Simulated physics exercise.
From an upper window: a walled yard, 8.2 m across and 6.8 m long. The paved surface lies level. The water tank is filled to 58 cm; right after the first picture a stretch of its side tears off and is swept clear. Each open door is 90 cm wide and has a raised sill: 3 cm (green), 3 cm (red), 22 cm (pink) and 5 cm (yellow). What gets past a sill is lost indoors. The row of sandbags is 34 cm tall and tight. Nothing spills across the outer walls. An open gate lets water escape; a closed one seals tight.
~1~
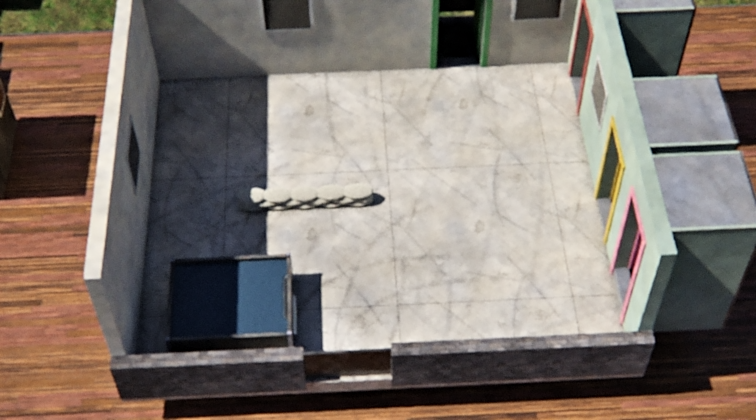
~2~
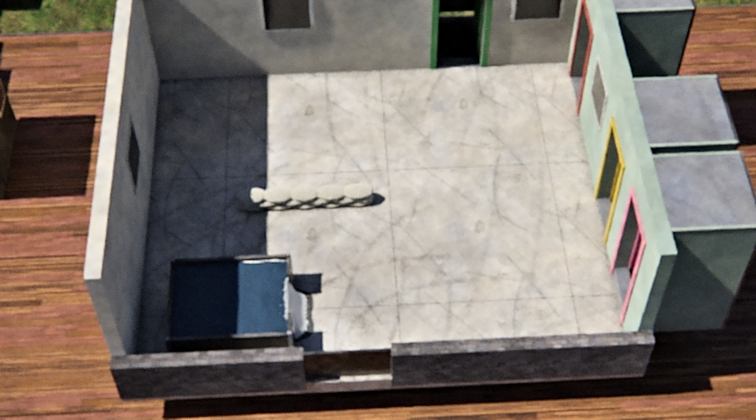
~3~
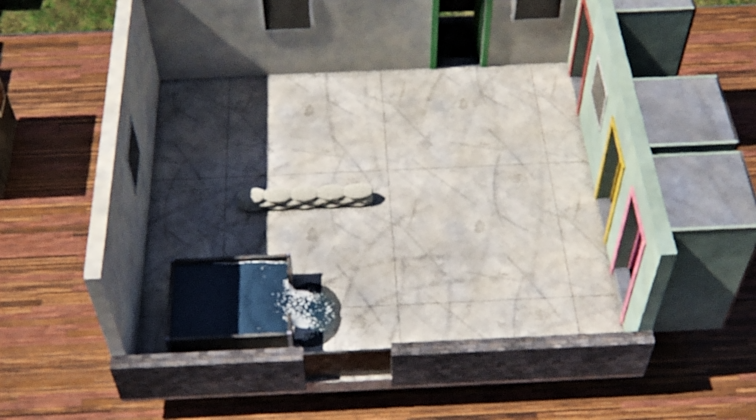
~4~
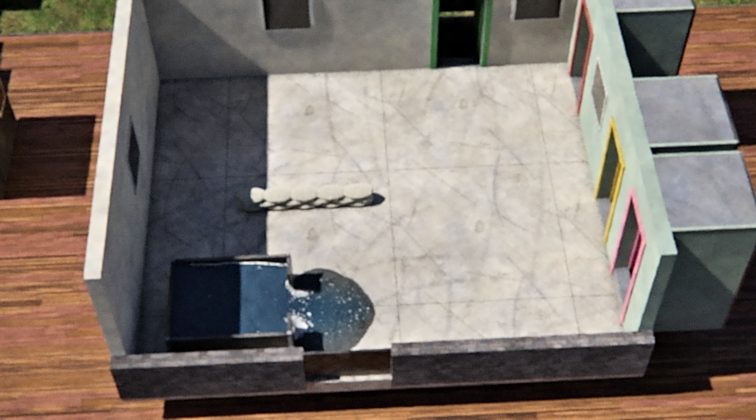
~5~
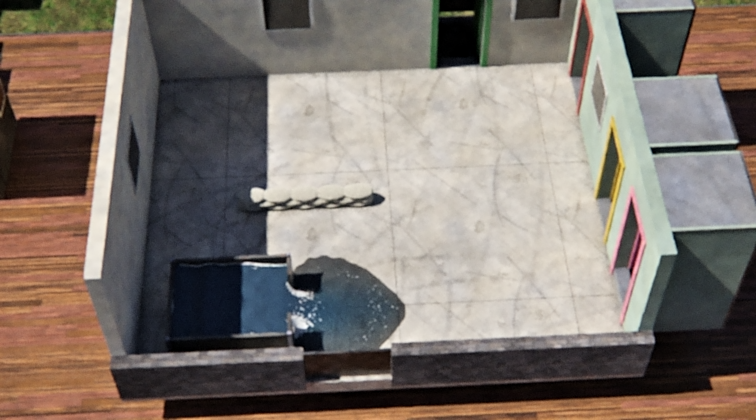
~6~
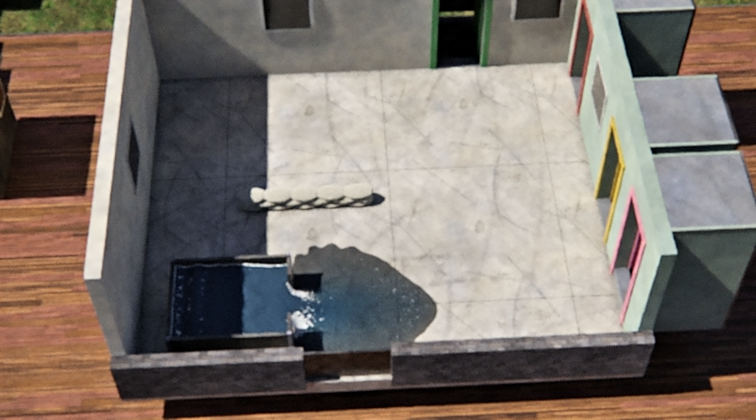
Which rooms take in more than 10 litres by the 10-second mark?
The water let in: At the green door it exceeds the limit; at the red door it goes over the limit; at the pink door it stays under the limit; at the yellow door it exceeds the limit.
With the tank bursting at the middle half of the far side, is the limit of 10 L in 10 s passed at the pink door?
Then: Pink below.
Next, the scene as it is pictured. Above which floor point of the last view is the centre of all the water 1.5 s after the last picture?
Around (321, 311).
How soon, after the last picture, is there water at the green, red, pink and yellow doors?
Arrival: Green 6.0 s, red 3.8 s, pink 1.6 s, yellow 2.0 s.
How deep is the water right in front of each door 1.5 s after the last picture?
Depths in cm: Green 0, red 0, pink 1, yellow 0.
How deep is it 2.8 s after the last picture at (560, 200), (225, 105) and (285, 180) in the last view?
About 2, 0 and 0 cm.
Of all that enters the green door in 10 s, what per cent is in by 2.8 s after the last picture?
About 0 per cent.
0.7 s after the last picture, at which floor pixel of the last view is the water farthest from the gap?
At about (543, 303).
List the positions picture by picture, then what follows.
The first frame shows still water, 58 cm deep, in the water tank at (230, 299).
In the second frame, the front is at (304, 336), 0.5 m from the gap at (289, 308); 0.2 m2 of floor is under water; 58 cm left at the back of the water tank.
In the third frame, the front is at (335, 301), 0.8 m from the gap at (289, 309); 0.7 m2 of floor is under water; 58 cm left at the back of the water tank.
In the fourth frame, the front is at (371, 315), 1.4 m from the gap at (289, 309); 1.6 m2 of floor is under water; 58 cm left at the back of the water tank.
In the fifth frame, water pours out at (289, 309) and has run 1.9 m, to (399, 316); typically 4 cm deep outside, 56 cm at the water tank's back.
In the sixth frame, water pours out at (289, 309) and has run 2.4 m, to (431, 312); typically 4 cm deep outside, 50 cm at the water tank's back.
Then, 0.7 s after the last picture water covers 20 % of the floor and is deepest (31 cm) near (300, 315); green door not reached, red door not reached, pink door not reached, yellow door not reached.
Then, 1.5 s after the last picture water covers 30 % of the floor and is deepest (24 cm) near (300, 315); green door not reached, red door not reached, pink door not reached, yellow door not reached.
Then, 2.8 s after the last picture water covers 40 % of the floor and is deepest (21 cm) near (602, 337); green door not reached, red door not reached, pink door 19 cm at the sill, 0 L in, yellow door 11 cm at the sill, 7 L in.
Then, 5.3 s after the last picture water covers 45 % of the floor and is deepest (12 cm) near (620, 318); green door not reached, red door 4 cm at the sill, 0 L in, pink door 12 cm at the sill, 0 L in, yellow door 6 cm at the sill, 26 L in.
Then, 9.3 s after the last picture water covers 60 % of the floor and is deepest (8 cm) near (571, 87); green door 6 cm at the sill, 28 L in, red door 7 cm at the sill, 25 L in, pink door 6 cm at the sill, 0 L in, yellow door 5 cm at the sill, 29 L in.
